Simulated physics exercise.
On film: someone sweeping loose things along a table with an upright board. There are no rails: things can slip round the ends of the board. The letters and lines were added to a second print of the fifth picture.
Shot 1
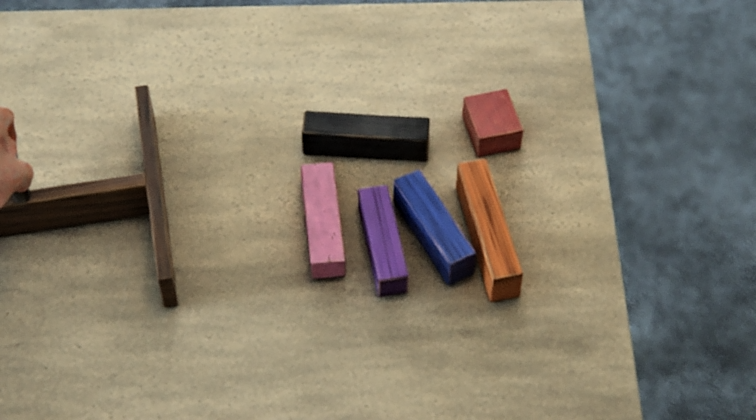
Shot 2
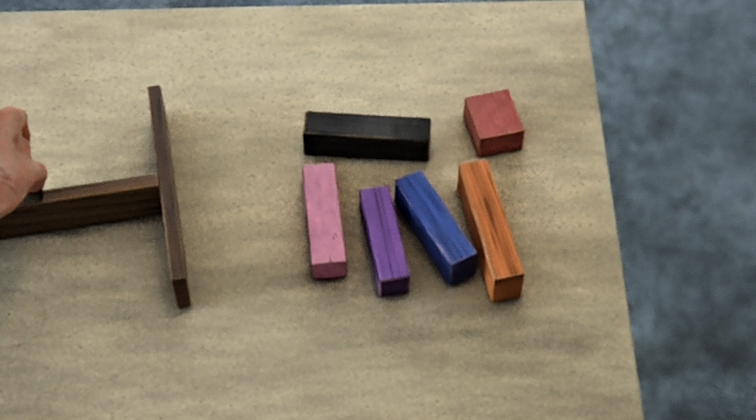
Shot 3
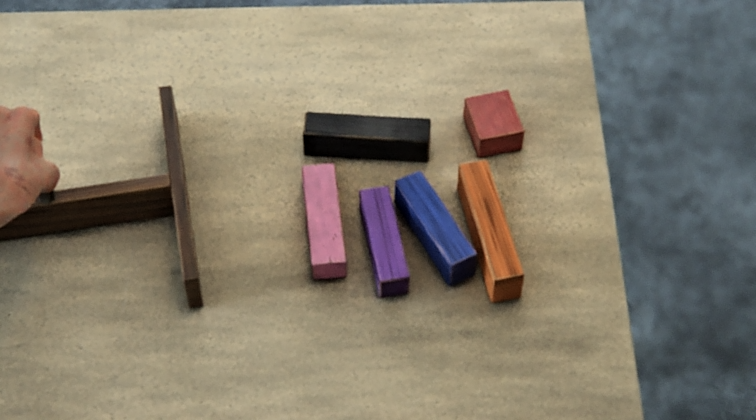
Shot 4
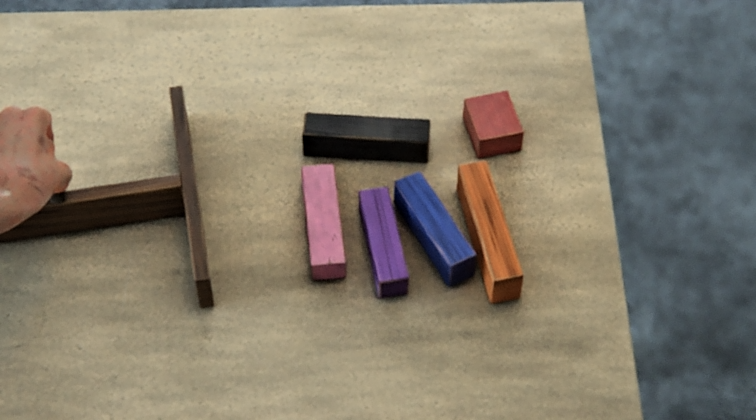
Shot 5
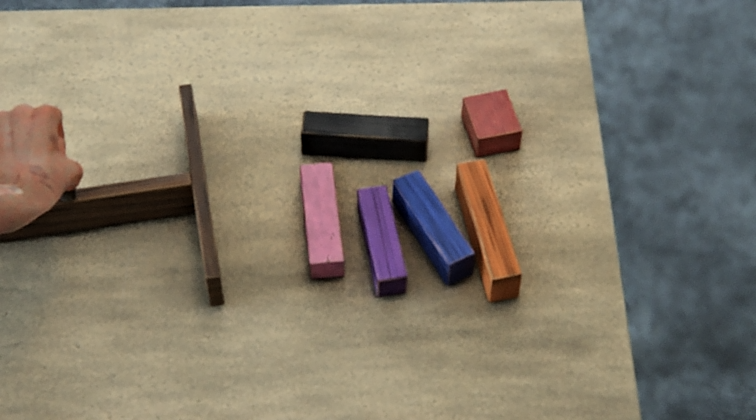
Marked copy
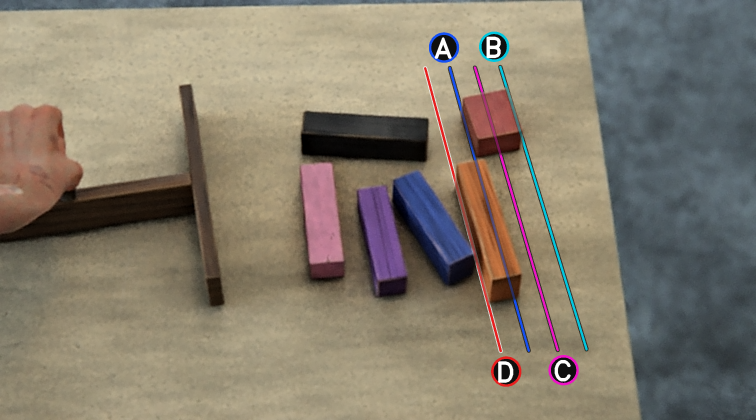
On a table, a hand slides an upright dark board right toward several colored blocks.
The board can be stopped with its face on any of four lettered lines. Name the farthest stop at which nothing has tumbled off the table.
It can go as far as D.
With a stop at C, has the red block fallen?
Yes.
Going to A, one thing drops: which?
The red block.
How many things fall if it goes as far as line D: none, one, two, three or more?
By then, none.
On the marked copy, A at (487, 200); B at (541, 199); C at (514, 199); D at (461, 200).
Taking D. A third of the way, board (293, 174); red block (492, 123); orange stick (487, 229).
Two thirds of the way, board (388, 172); red block (528, 116); orange stick (517, 229).
When it is over, board (456, 171); red block (588, 103); orange stick (585, 227); nothing has fallen.
As for the rest, A drops the red block; B drops the orange stick, red block and blue stick; C drops the orange stick and red block.
